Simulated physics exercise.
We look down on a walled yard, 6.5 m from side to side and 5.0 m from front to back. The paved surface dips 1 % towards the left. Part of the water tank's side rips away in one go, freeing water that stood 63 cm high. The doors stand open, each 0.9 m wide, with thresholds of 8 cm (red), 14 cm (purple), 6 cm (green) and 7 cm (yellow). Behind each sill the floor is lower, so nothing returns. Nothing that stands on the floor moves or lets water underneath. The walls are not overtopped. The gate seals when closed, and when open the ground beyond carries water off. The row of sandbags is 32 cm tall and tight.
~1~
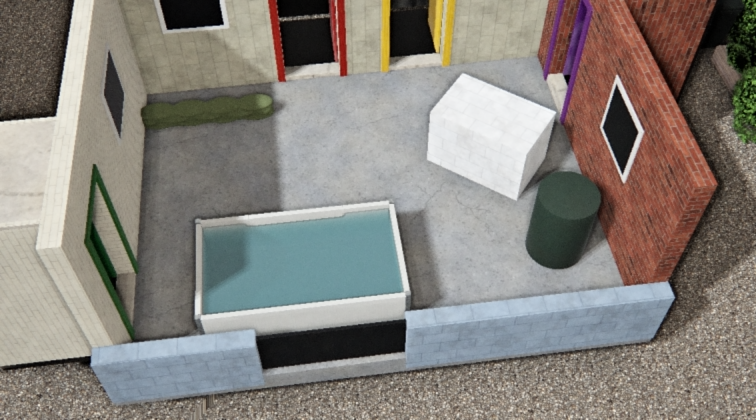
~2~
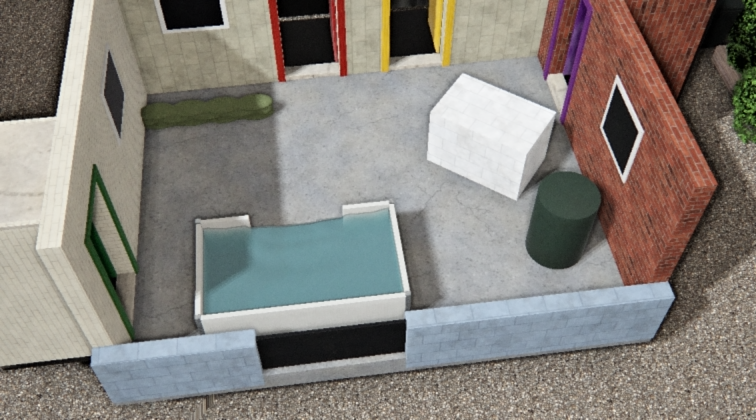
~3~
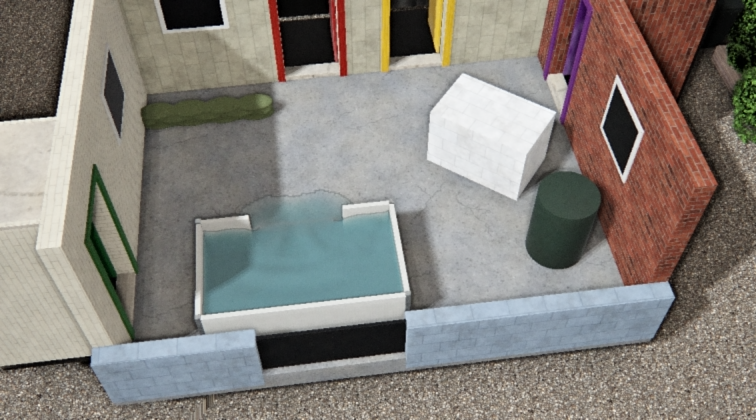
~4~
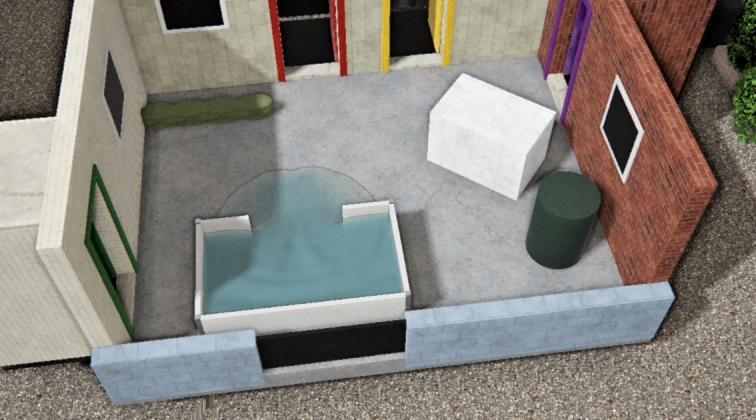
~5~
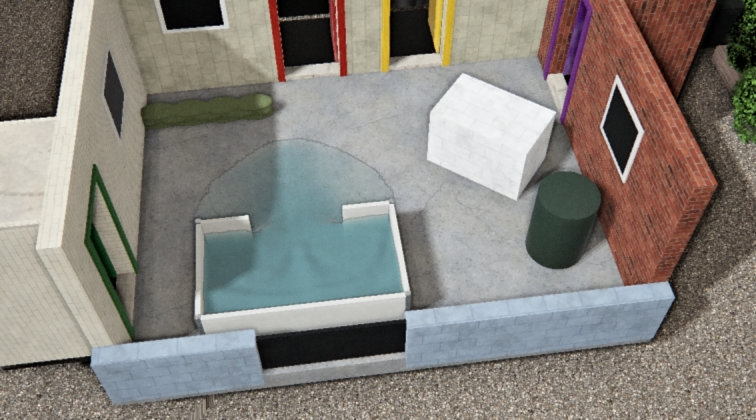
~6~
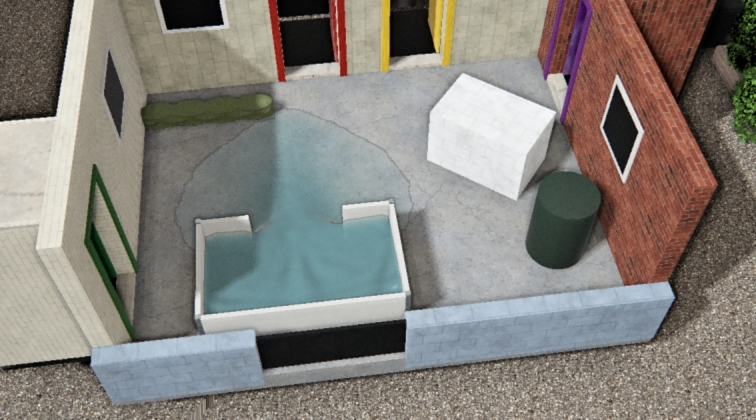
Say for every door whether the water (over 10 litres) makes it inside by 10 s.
Within that time: At the red door it passes the limit; at the purple door it stays under the limit; at the green door it exceeds the limit; at the yellow door it passes the limit.
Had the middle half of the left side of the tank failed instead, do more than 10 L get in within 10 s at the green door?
Against that limit: Green above.
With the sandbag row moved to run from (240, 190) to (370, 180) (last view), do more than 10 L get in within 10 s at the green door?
Against that limit: Green above.
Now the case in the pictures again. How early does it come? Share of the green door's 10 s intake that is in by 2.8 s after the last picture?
Some 0 per cent by then.
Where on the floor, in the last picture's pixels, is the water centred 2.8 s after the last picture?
Near (291, 200).
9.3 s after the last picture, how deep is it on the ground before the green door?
Roughly 10.5 cm deep.
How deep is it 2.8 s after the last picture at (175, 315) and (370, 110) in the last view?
In that order: 5 and 3 cm.
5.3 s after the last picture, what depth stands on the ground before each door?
Depths in cm: Red 12, purple 9, green 11, yellow 7.
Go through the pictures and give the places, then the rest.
In the first frame, the water tank at (300, 260) is whole and still, 63 cm deep.
In the second frame, water pours out on the water tank's far side and has run 0.7 m, to a hidden place; typically 9 cm deep outside, 63 cm at the water tank's back.
In the third frame, water pours out on the water tank's far side and has run 1.0 m, to (254, 206); typically 11 cm deep outside, 62 cm at the water tank's back.
In the fourth frame, the front is at (265, 177), 1.4 m from the gap on the water tank's far side; 2.2 m2 of floor is under water; 56 cm left at the back of the water tank.
In the fifth frame, the front is at (274, 146), 1.9 m from the gap on the water tank's far side; 3.7 m2 of floor is under water; 53 cm left at the back of the water tank.
In the sixth frame, water pours out on the water tank's far side and has run 2.6 m, to (276, 115); typically 5 cm deep outside, 56 cm at the water tank's back.
Then, 0.7 s after the last picture water covers 35 % of the floor and is deepest (34 cm) near (261, 122); red door 15 cm at the sill, 27 L in, purple door not reached, green door not reached, yellow door not reached.
Then, 1.5 s after the last picture water covers 45 % of the floor and is deepest (38 cm) near (157, 133); red door 23 cm at the sill, 135 L in, purple door not reached, green door not reached, yellow door 15 cm at the sill, 5 L in.
Then, 2.8 s after the last picture water covers 60 % of the floor and is deepest (23 cm) near (250, 123); red door 18 cm at the sill, 237 L in, purple door 6 cm at the sill, 0 L in, green door 5 cm at the sill, 0 L in, yellow door 10 cm at the sill, 26 L in.
Then, 5.3 s after the last picture water covers 75 % of the floor and is deepest (16 cm) near (131, 374); red door 12 cm at the sill, 303 L in, purple door 9 cm at the sill, 0 L in, green door 11 cm at the sill, 8 L in, yellow door 7 cm at the sill, 33 L in.
Then, 9.3 s after the last picture water covers 95 % of the floor and is deepest (12 cm) near (147, 118); red door 9 cm at the sill, 315 L in, purple door 7 cm at the sill, 0 L in, green door 11 cm at the sill, 83 L in, yellow door 9 cm at the sill, 34 L in.
